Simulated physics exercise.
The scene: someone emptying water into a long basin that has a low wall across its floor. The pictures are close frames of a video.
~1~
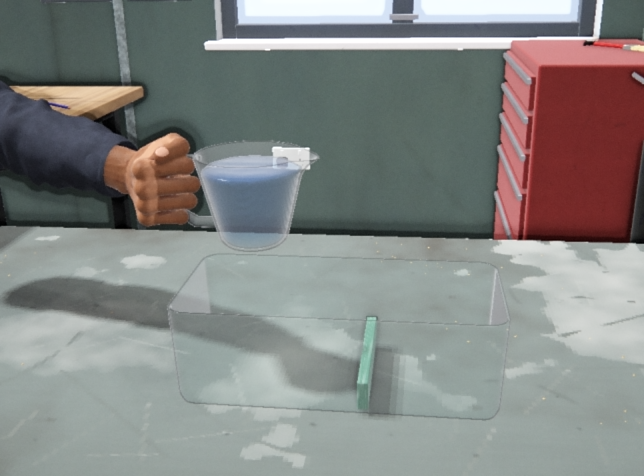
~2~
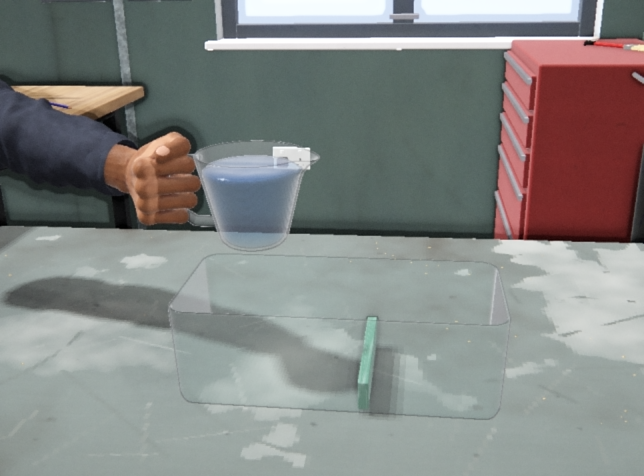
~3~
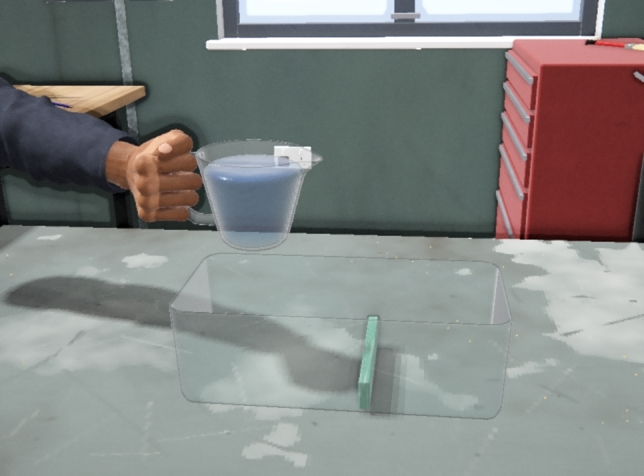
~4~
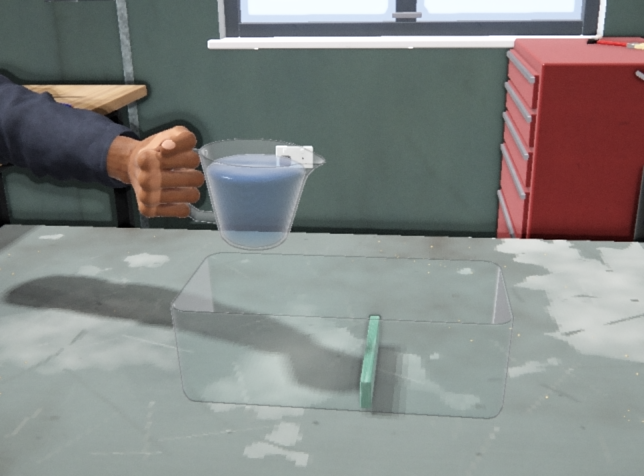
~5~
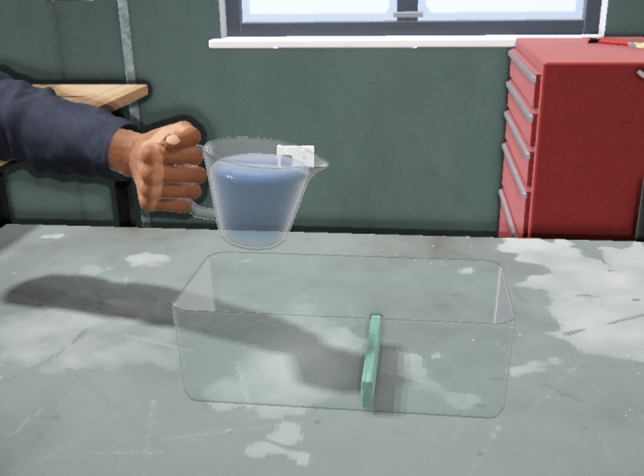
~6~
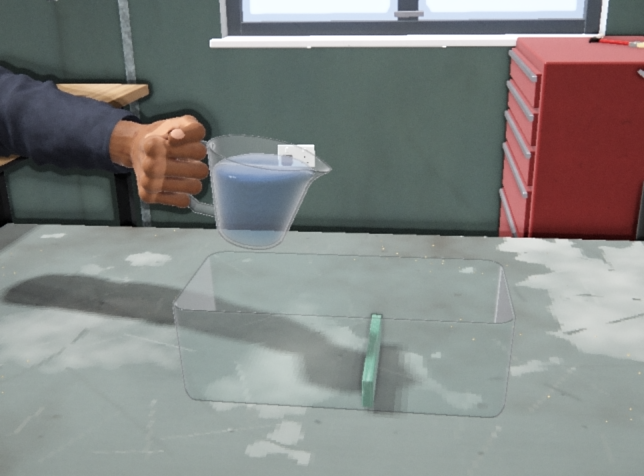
At the start, a hand at the left holds a clear jug of bluish water upright above a long, transparent basin with a low green wall across its floor. The hand then slowly tilts the jug slightly to the right, its spout dipping a little, while the basin stays still.
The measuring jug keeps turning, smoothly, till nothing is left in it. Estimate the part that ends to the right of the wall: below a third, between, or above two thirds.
The share right of the wall is from a third to two thirds.
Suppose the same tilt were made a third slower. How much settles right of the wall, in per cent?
Some 55 per cent.
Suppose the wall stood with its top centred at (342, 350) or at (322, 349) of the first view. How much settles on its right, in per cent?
In turn 80 and 95 in a hundred.
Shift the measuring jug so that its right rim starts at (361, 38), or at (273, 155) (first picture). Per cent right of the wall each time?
Roughly 85 per cent, and 5 per cent.
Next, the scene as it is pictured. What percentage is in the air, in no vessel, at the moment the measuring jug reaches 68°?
About 20 per cent.
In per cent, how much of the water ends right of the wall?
Close to 40 per cent.
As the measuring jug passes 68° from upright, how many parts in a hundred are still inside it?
Close to 65 per cent.
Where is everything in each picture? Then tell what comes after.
The first picture shows tilt 0°; pouring edge (319, 157); surface from (204, 166) to (303, 167); the long basin's rim runs from (187, 282) to (503, 293); the wall's top is at (368, 349).
The second picture shows tilt 0°; pouring edge (320, 157); surface from (205, 165) to (303, 167).
The third picture shows tilt 2°; pouring edge (322, 158); surface from (207, 164) to (305, 168).
The fourth picture shows tilt 4°; pouring edge (325, 160); surface from (209, 163) to (307, 168).
The fifth picture shows tilt 8°; pouring edge (329, 164); surface from (213, 162) to (311, 168).
The sixth picture shows tilt 12°; pouring edge (332, 169); surface from (216, 163) to (316, 169).
A moment on, the measuring jug is tipped part way and 65 per cent is still to pour, 3 is left of the wall and 11 right of it.
Next, the measuring jug is tipped on its side and 13 per cent is still to pour, 37 is left of the wall and 40 right of it.
Then the measuring jug is tipped on its side and 0 per cent is still to pour, 57 is left of the wall and 41 right of it.
Later the measuring jug is tipped on its side and 0 per cent is still to pour, 57 is left of the wall and 42 right of it.
At rest 57 per cent lies left of the wall, 42 right of it and 1 outside.
